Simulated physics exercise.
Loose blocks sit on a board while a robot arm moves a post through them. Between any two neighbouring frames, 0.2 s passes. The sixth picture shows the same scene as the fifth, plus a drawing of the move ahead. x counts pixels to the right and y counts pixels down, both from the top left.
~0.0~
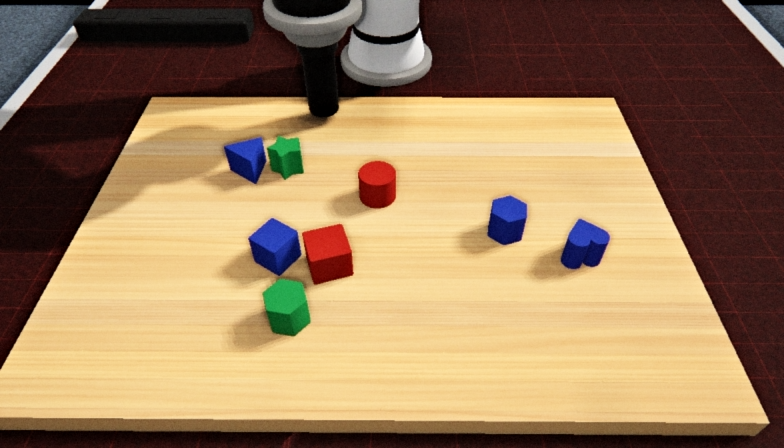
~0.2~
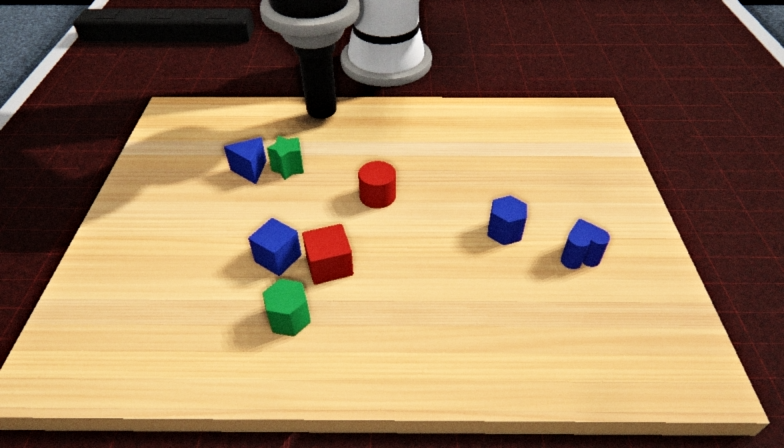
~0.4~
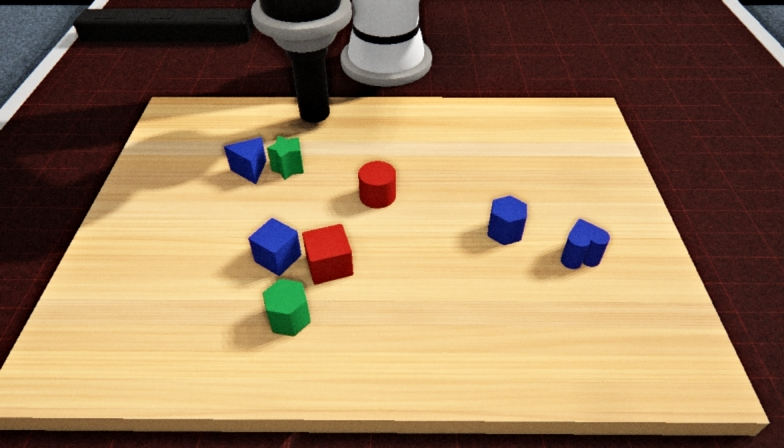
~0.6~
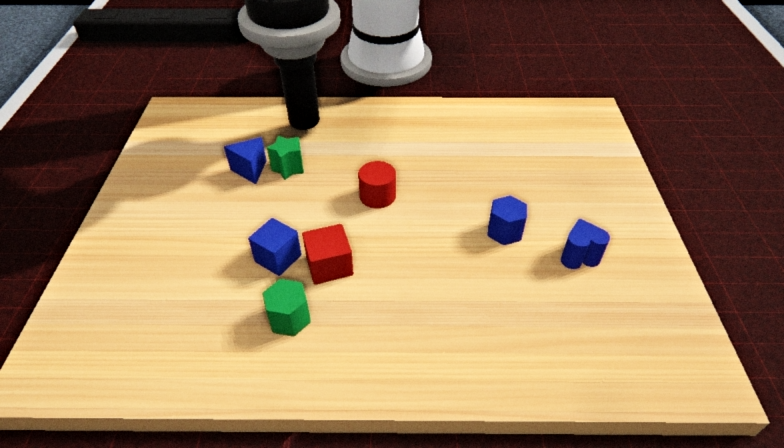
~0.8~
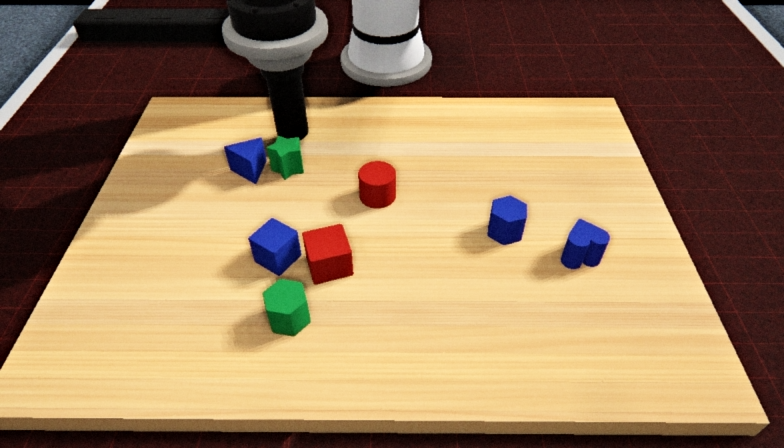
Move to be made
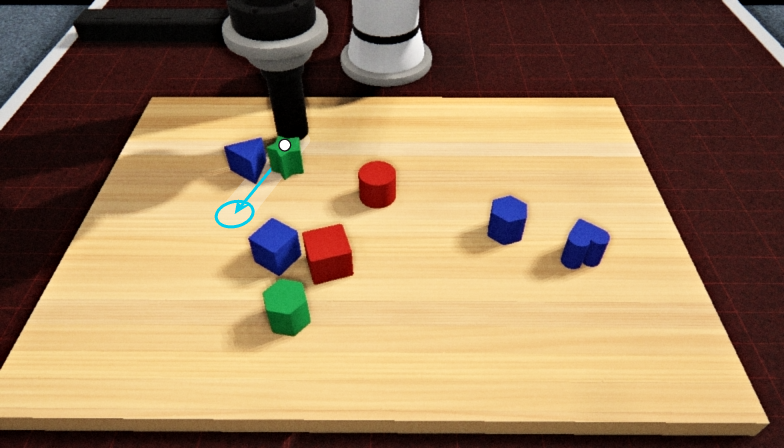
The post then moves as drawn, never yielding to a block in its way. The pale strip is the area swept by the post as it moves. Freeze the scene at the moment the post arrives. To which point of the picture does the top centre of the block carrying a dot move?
Just about (283, 166).
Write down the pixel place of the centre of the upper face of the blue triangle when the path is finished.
Put as a pixel place, it's (226, 155).
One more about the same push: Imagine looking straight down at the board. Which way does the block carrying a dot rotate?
It turns round anticlockwise.
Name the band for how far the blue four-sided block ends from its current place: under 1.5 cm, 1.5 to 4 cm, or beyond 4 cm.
It will fall in the lowest band, under 1.5 cm.
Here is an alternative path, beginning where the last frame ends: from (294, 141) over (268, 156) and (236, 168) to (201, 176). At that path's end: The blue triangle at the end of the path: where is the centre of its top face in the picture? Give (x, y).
Pixel (210, 171).
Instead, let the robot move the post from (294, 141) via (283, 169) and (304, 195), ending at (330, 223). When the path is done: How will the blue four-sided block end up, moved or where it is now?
By the end it is where it was.
Path on the board, straight from (294, 141) to (235, 214); the dot is on the green star.
The first path, step by step. One third of the way, post (275, 156); blue triangle (241, 149); green star (282, 156), turned 35° anticlockwise.
Two thirds of the way, post (255, 180); blue triangle (227, 155); green star (283, 166), turned 85° anticlockwise.
At the end, post (233, 207); blue triangle (226, 155); blue four-sided block in place; green star (283, 166), turned 85° anticlockwise.
